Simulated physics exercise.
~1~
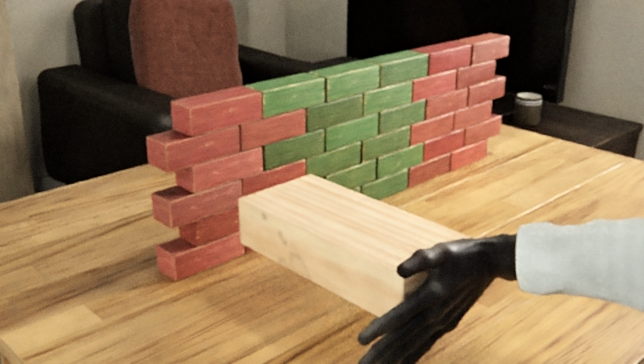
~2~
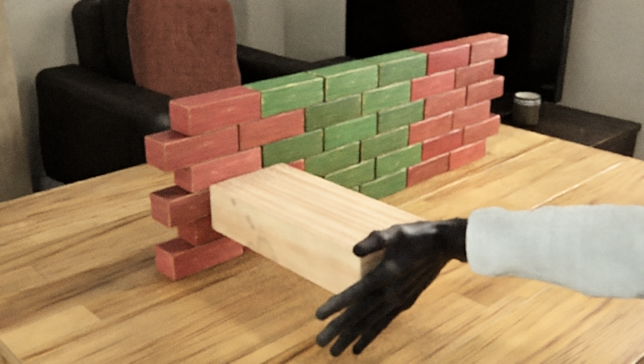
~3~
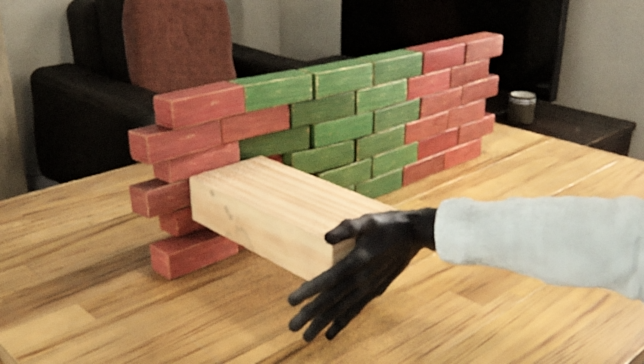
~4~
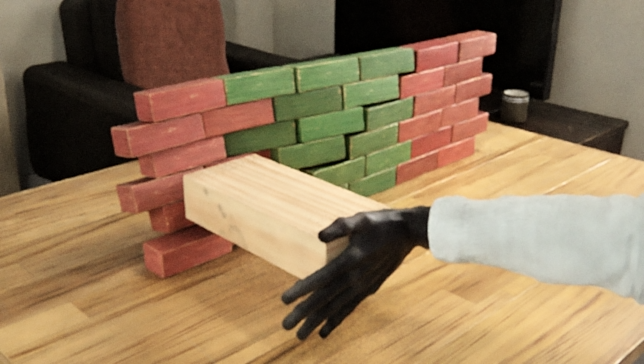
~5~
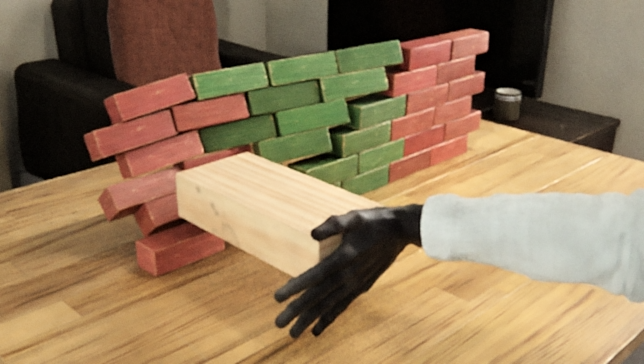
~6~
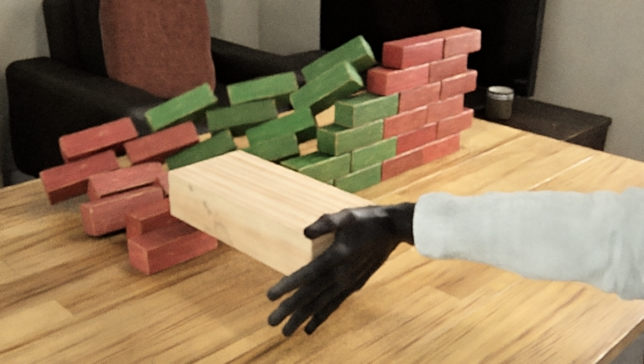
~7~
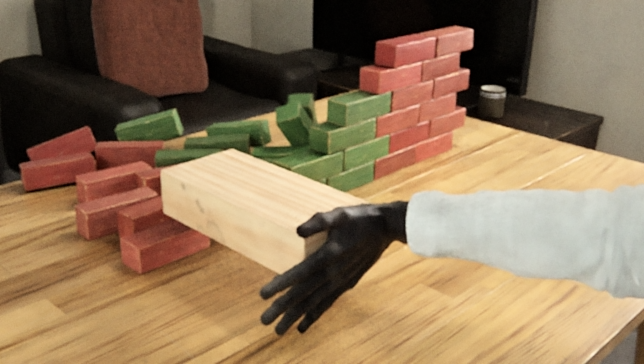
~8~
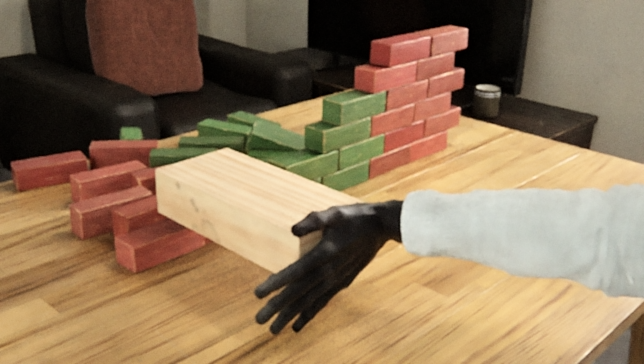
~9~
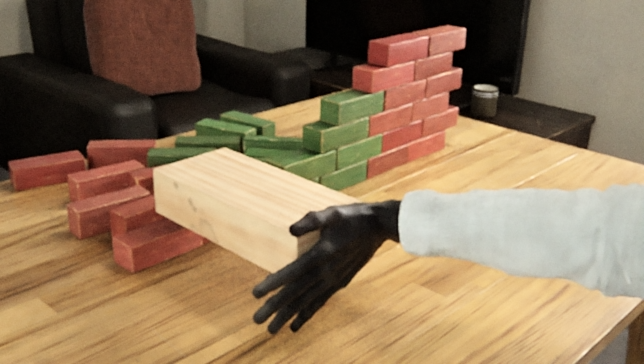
A gloved hand pushes a wooden block into a red and green brick wall, collapsing its left and middle.
